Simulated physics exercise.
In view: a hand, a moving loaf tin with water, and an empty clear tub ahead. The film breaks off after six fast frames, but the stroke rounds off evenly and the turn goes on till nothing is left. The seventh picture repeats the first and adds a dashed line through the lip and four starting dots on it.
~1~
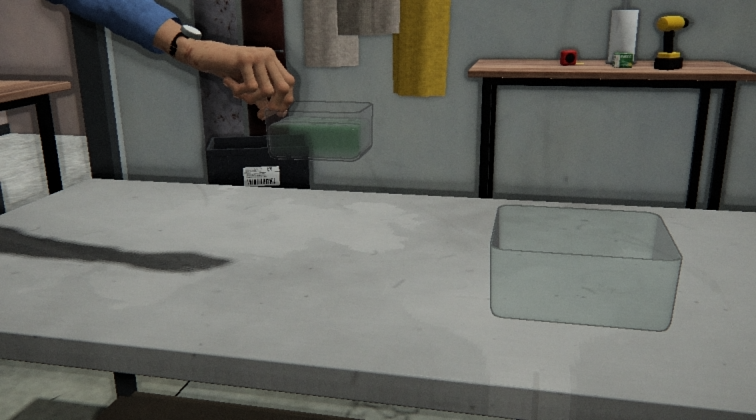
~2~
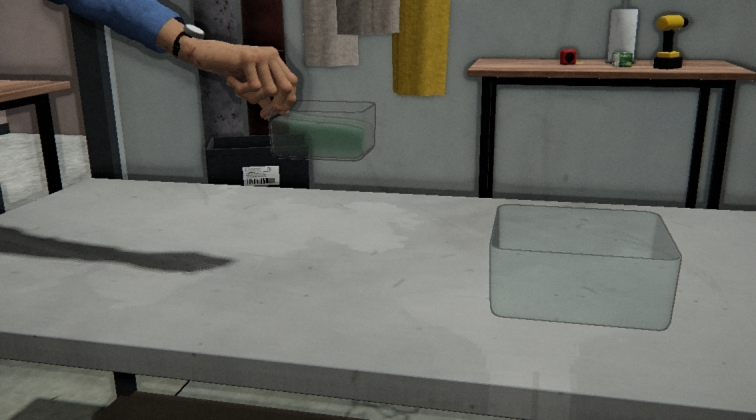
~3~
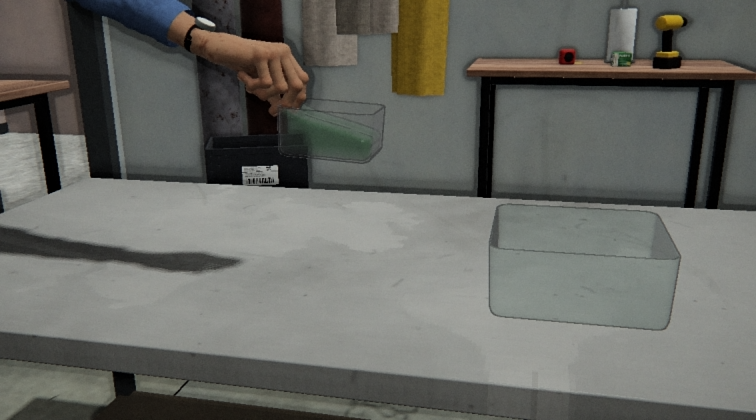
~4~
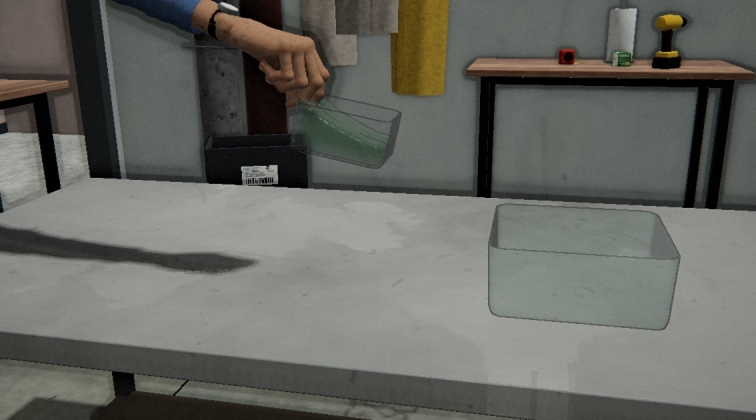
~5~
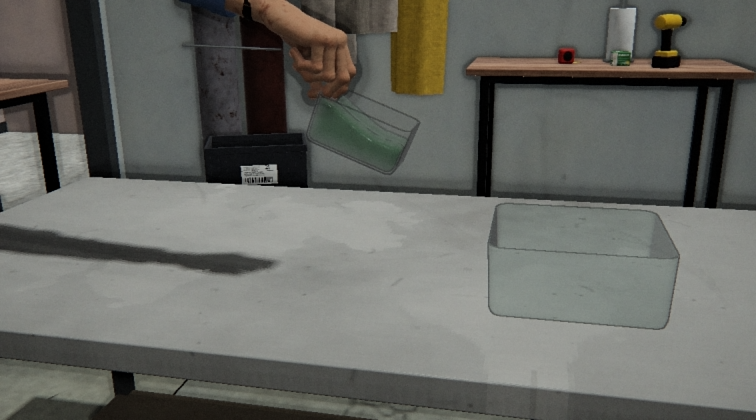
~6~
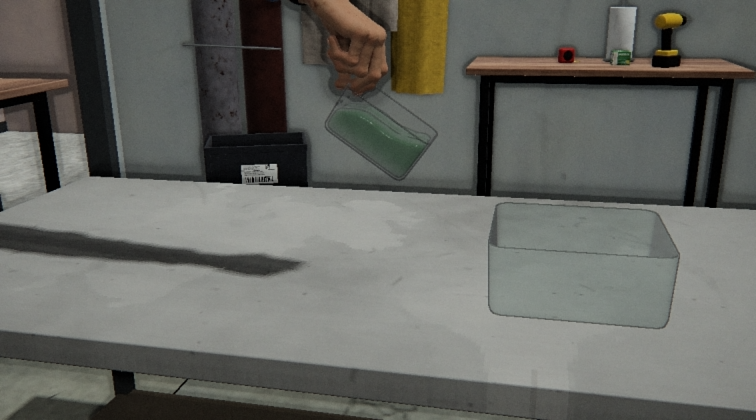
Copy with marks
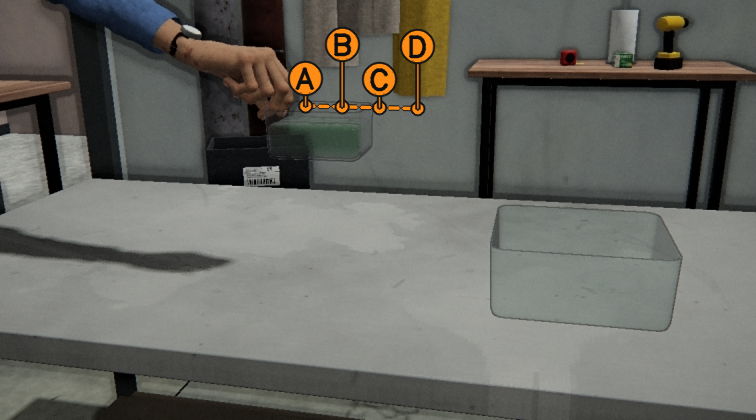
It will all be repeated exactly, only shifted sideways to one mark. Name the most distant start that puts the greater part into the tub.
Place B just does it.
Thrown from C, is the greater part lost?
No, not at all.
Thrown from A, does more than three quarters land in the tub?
No, it does not.
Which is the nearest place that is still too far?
The answer is A.
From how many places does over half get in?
Three of the four.
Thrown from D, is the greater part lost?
No.
On the marked copy, A at (305, 106); B at (342, 106); C at (379, 107); D at (417, 108).
For place A, about 30 % lands in the tub, 65 % falls short and 5 % goes beside or beyond.
For place B, about 62 % lands in the tub, 29 % falls short and 10 % goes beside or beyond.
For place C, about 74 % lands in the tub, 13 % falls short and 13 % goes beside or beyond.
For place D, about 93 % lands in the tub, 5 % falls short.
